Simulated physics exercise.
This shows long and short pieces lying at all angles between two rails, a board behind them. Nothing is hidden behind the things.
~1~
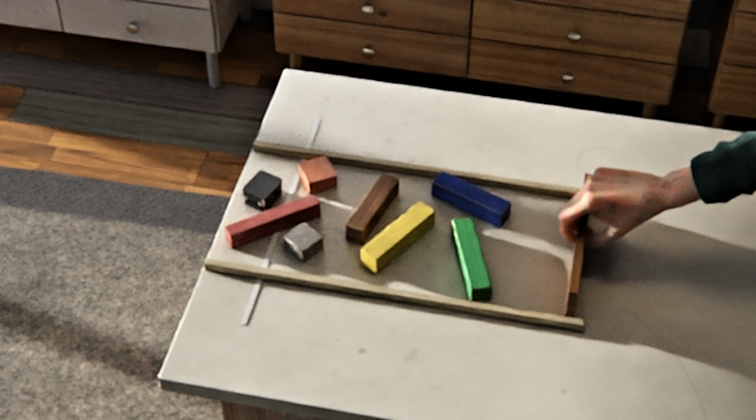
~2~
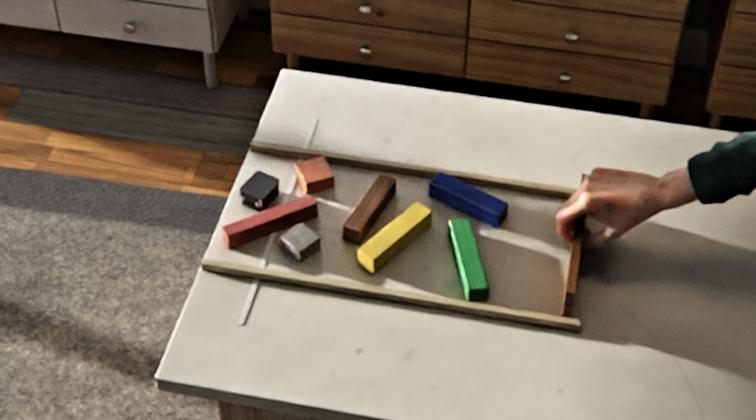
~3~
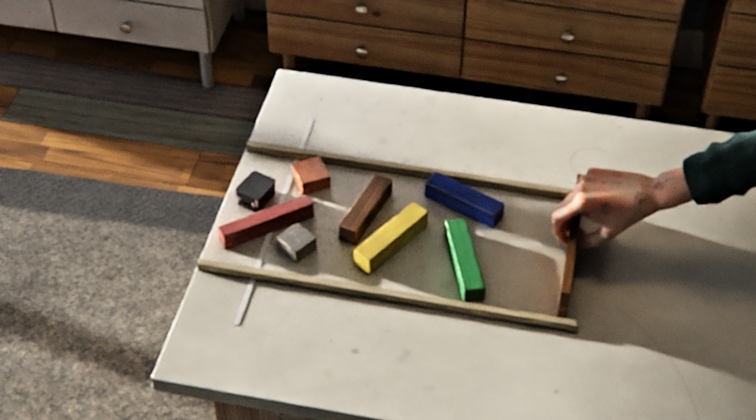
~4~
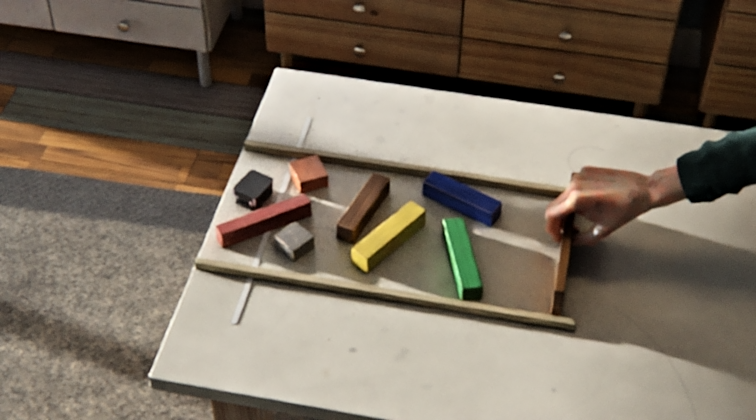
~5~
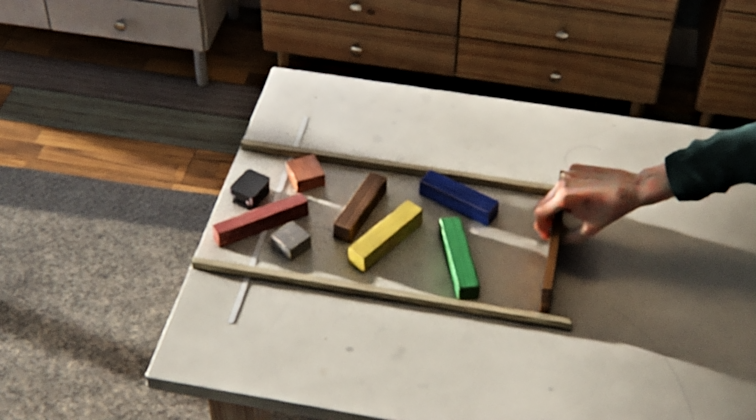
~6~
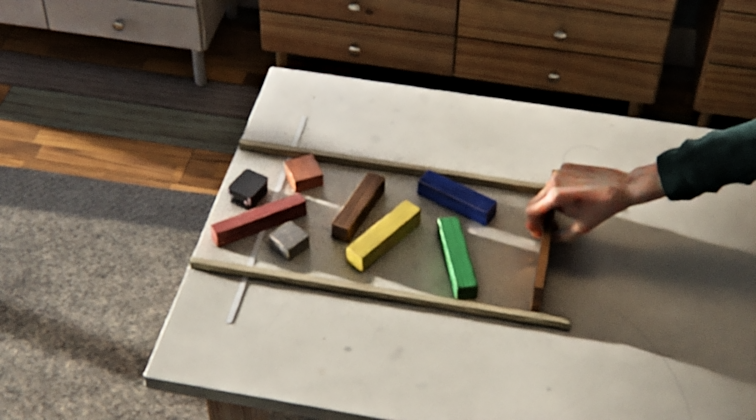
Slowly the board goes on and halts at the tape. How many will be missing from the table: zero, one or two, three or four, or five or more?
Outcome: The number that fall off is three or four.
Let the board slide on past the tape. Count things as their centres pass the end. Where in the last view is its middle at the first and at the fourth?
At (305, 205) for the first, at (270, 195) for the fourth.
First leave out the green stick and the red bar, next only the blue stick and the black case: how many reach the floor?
0 in the first case, 2 in the second.
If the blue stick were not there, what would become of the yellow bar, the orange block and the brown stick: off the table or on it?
The yellow bar remains up, the orange block comes down, the brown stick remains up.
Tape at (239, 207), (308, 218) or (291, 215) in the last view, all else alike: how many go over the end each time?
In that order 7, 0 and 1.
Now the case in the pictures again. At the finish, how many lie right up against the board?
That makes 2.
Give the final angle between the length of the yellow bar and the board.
Some 0 degrees.
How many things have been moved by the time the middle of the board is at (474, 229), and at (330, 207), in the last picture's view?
At the one place 2, at the other 8.
Soon after, none off yet; black case at rest near (249, 190); red bar at rest near (259, 219); orange block at rest near (304, 173).
Then, none off yet; black case at rest near (249, 190); red bar at rest near (259, 219); orange block moving near (300, 174).
Further on, none off yet; black case moved about its own width near (224, 188); red bar moved a little near (216, 219); orange block moved well along near (244, 171).
At rest, the number that fall off is three or four; fallen, orange block, red bar and black case.
